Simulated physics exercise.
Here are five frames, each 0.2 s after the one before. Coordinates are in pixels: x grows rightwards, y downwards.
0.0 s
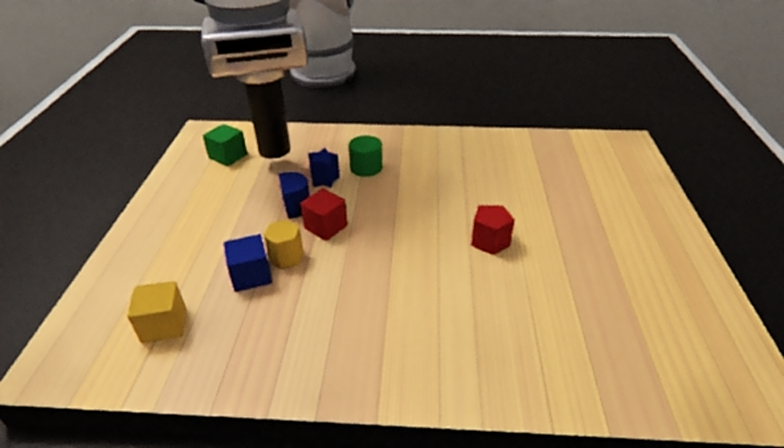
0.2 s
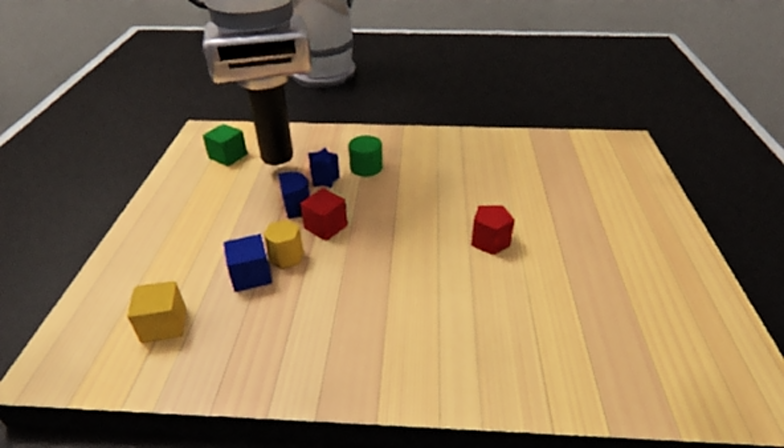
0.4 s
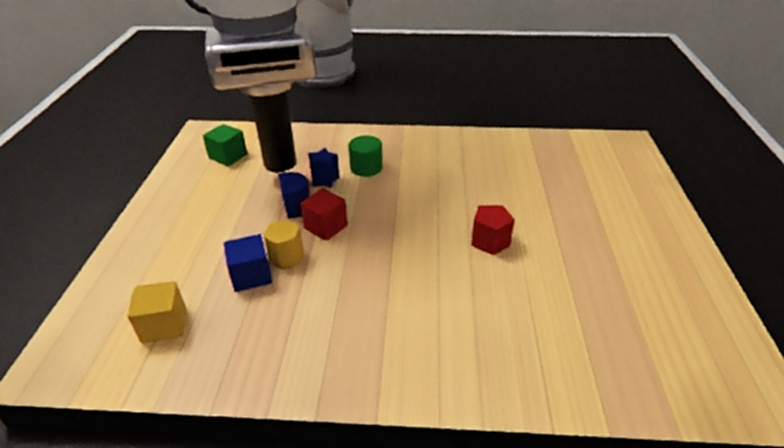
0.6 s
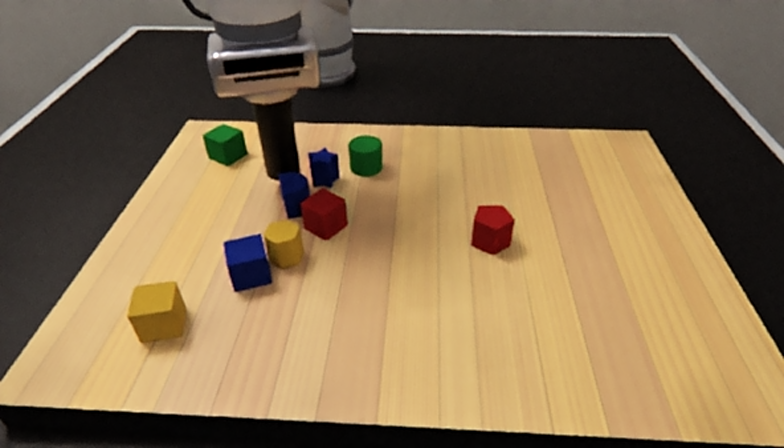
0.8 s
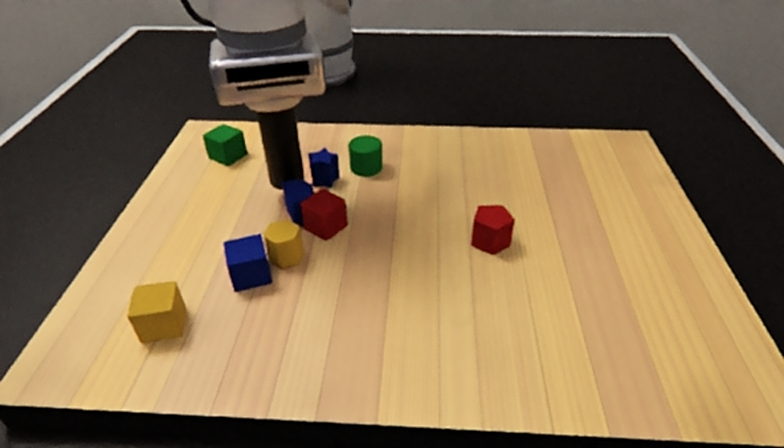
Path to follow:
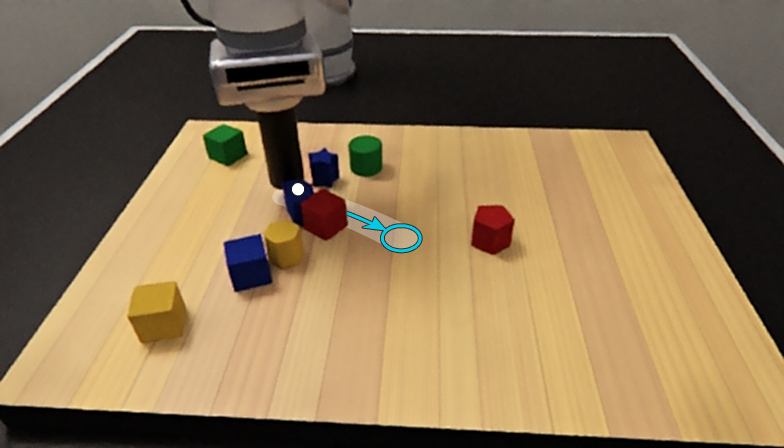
A robot arm's black post moves slowly toward the viewer and slightly right over a wooden board of scattered coloured blocks, then nudges a blue block slightly beside a red cube while the other blocks stay still.
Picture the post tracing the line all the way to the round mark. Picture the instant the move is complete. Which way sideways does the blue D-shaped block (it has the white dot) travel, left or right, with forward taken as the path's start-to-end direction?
The blue D-shaped block goes right.
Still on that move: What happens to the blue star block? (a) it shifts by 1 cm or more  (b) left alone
The answer is b.
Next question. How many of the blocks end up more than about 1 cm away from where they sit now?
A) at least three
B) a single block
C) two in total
C - two in total.
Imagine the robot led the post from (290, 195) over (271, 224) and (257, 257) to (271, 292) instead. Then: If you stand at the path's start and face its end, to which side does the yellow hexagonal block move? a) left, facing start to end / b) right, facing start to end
The answer is a.
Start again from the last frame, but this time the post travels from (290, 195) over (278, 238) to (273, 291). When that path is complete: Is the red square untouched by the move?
In short: No.
Drawn move, from (290, 195) over (346, 213) to (401, 238); the dot is on the blue D-shaped block.
The first path, step by step. One third of the way, post at (325, 191); blue D-shaped block at (307, 202), turned 35° clockwise; red square at (336, 211), turned 20° anticlockwise.
Two thirds of the way, post at (363, 205); blue D-shaped block at (307, 202), turned 35° clockwise; red square at (337, 212).
At the end, post at (401, 222); blue D-shaped block at (307, 202), turned 35° clockwise; blue star block still; red square at (337, 213).
